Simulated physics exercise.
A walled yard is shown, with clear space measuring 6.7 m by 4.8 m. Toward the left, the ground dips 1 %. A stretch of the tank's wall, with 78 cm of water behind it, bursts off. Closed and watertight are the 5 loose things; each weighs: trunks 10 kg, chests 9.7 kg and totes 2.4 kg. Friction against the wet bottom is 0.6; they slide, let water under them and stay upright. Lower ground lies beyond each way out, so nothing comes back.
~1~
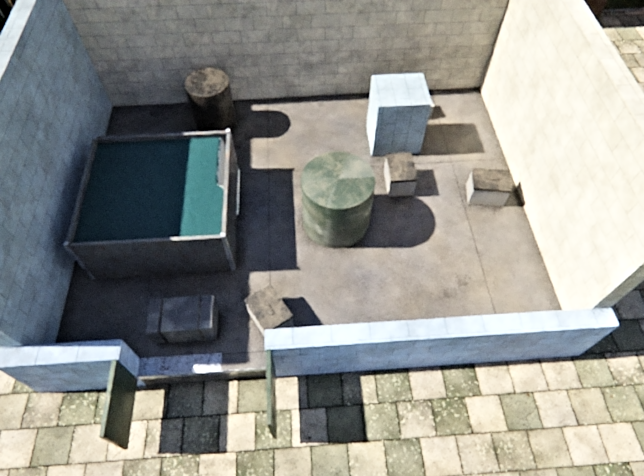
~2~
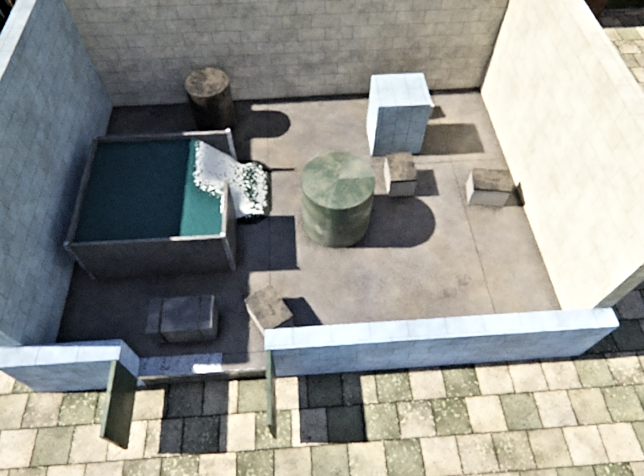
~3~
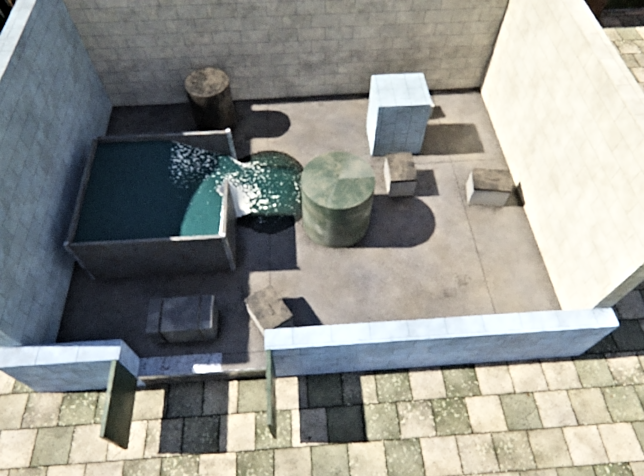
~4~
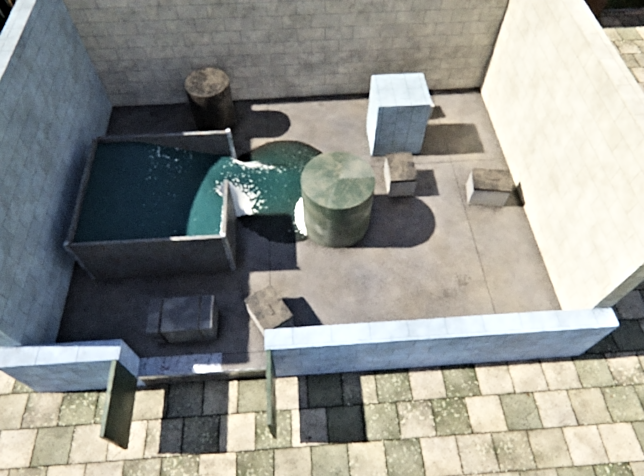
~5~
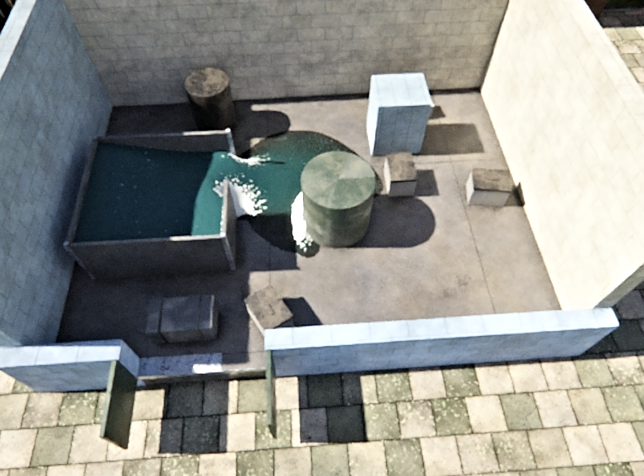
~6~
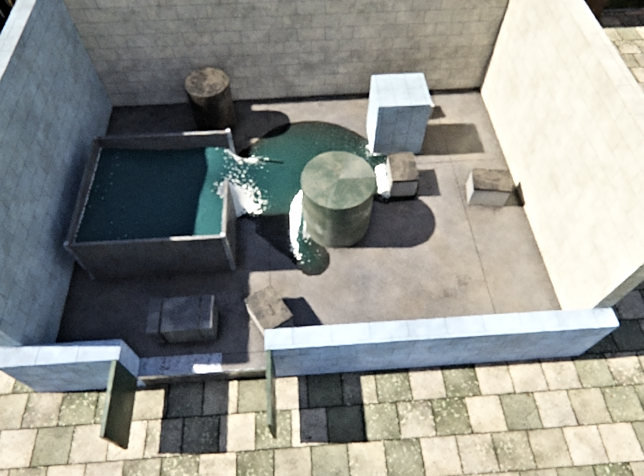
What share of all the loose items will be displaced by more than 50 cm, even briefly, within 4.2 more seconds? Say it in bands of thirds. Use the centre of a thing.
I would put it at two thirds or more.
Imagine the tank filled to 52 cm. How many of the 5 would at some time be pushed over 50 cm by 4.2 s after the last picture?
Then 4 of them.
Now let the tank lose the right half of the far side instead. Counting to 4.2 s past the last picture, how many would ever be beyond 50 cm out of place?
You'd get 2 in that case.
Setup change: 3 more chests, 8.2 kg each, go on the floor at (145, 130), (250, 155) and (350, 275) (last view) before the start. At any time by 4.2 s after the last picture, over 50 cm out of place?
Well, in turn they are below that, above that and below that.
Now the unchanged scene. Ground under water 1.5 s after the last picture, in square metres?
Somewhere about 20 m2, give or take.
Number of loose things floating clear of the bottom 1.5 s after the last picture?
2 at that moment.
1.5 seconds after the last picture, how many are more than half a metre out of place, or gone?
By that time the total stands at 1.
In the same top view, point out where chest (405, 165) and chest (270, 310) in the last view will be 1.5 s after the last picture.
They end up about (506, 164) and (248, 324) in the last view.
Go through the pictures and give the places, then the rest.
The first picture shows a chest at (402, 166) rests on the ground; a trunk at (181, 313), on the bottom; water covers 3.4 m2; 0 of 5 have shifted.
The second picture shows a chest at (402, 166), on the bottom; a trunk at (181, 313), on the bottom; water covers 4.1 m2; 0 of 5 have shifted.
The third picture shows a chest at (402, 166), on the bottom; a trunk at (181, 313) rests on the ground; 5.0 m2 under water; 0 of 5 have shifted.
The fourth picture shows a chest at (402, 166) rests on the ground; a trunk at (181, 313) rests on the ground; water covers 5.9 m2; 0 of 5 have shifted.
The fifth picture shows a chest at (402, 166), on the bottom; a trunk at (181, 313), on the bottom; water covers 6.9 m2; 0 of 5 have shifted.
The sixth picture shows a chest at (403, 166) rests on the ground; a trunk at (181, 313), on the bottom; water covers 7.8 m2; 0 of 5 have shifted.
Then, 0.4 s after the last picture 1 of 5 are over 50 cm from their spots; 0 afloat.
Then, 1.5 s after the last picture 1 of 5 are over 50 cm from their spots; 2 afloat.
Then, 2.8 s after the last picture 4 of 5 are over 50 cm from their spots; 3 afloat.
Then, 4.2 s after the last picture 4 of 5 are over 50 cm from their spots, and 4 have been at some point; 3 afloat.
